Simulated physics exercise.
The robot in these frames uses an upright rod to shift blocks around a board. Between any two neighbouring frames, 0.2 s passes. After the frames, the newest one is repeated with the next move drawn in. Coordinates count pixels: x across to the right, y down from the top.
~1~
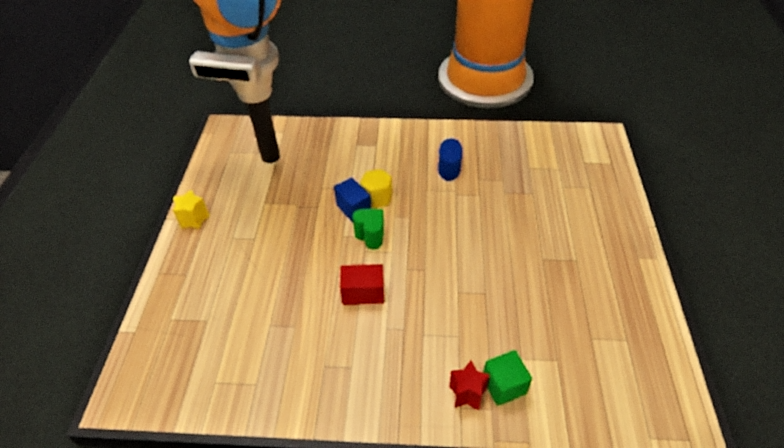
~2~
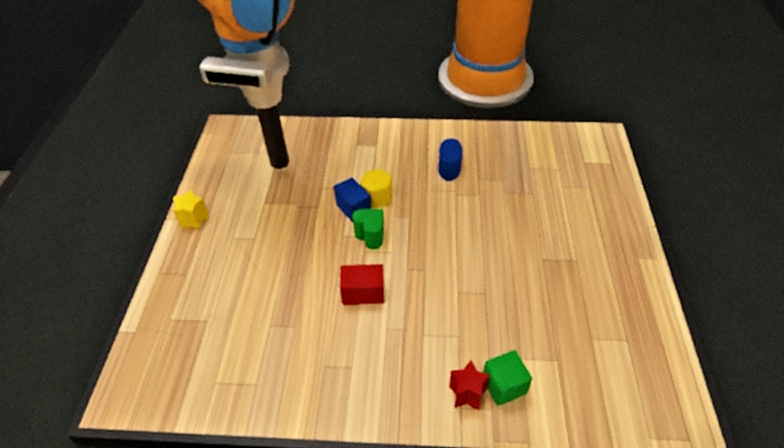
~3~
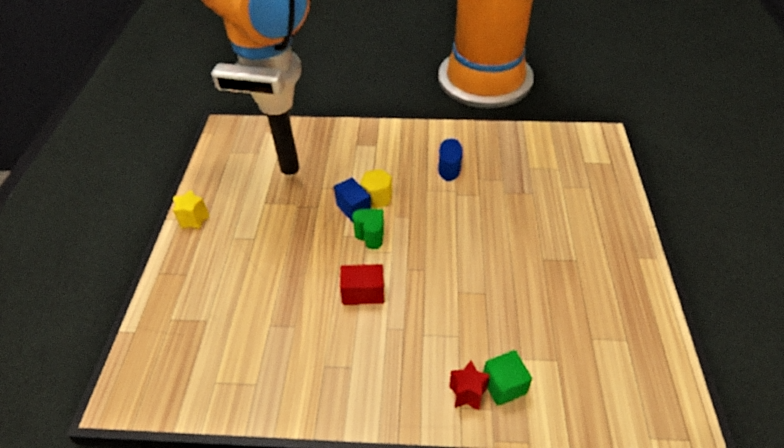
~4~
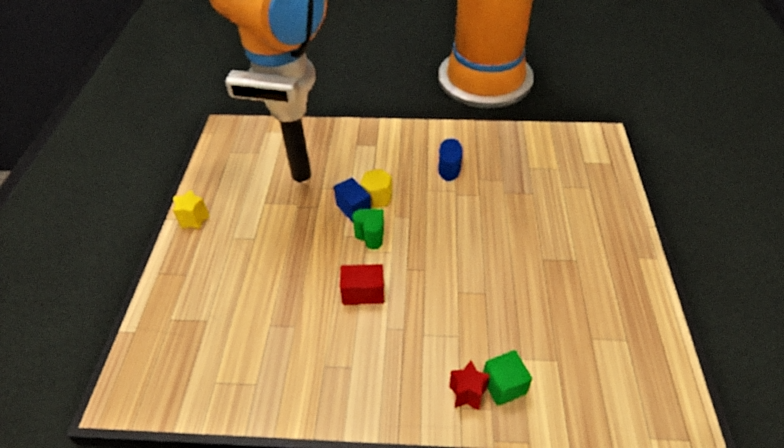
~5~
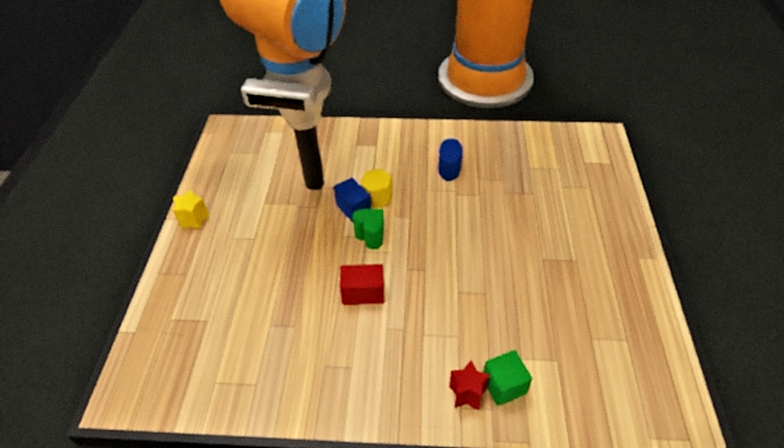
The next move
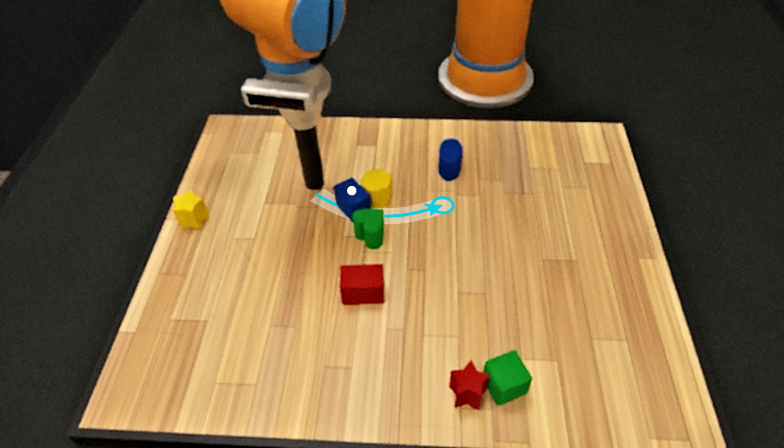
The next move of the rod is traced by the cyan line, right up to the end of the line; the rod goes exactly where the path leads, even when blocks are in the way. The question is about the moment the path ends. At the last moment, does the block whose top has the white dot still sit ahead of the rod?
Final answer: No.
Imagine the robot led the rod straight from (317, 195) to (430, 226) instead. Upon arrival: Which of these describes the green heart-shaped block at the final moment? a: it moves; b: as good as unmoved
It's a.
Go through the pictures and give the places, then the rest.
The first picture shows lower end of the rod (271, 158), tops of blocks, blue oblong (352, 191), green heart-shaped block (370, 219), yellow six-sided block (376, 179), blue oval (451, 150).
The second picture shows rod (280, 163), blocks as before.
The third picture shows rod (290, 169), blocks as before.
The fourth picture shows rod (302, 176), blocks as before.
The fifth picture shows rod (315, 184), blue oblong (352, 191), green heart-shaped block (370, 219), yellow six-sided block (376, 179), blue oval (451, 150).
The drawn path runs from (317, 195) by way of (354, 212) and (399, 215) to (443, 205); the dot is on the blue oblong.
What follows on the original path. One third of the way, rod (353, 201); blue oblong (378, 200), turned 35° anticlockwise; green heart-shaped block (371, 221); yellow six-sided block (379, 179).
Two thirds of the way, rod (399, 205); blue oblong (423, 209); green heart-shaped block (371, 221); yellow six-sided block (379, 178), turned 15° anticlockwise.
At the end, rod (443, 195); blue oblong (437, 212), turned 15° clockwise; green heart-shaped block (371, 221); yellow six-sided block (379, 178), turned 15° anticlockwise; blue oval not moved.
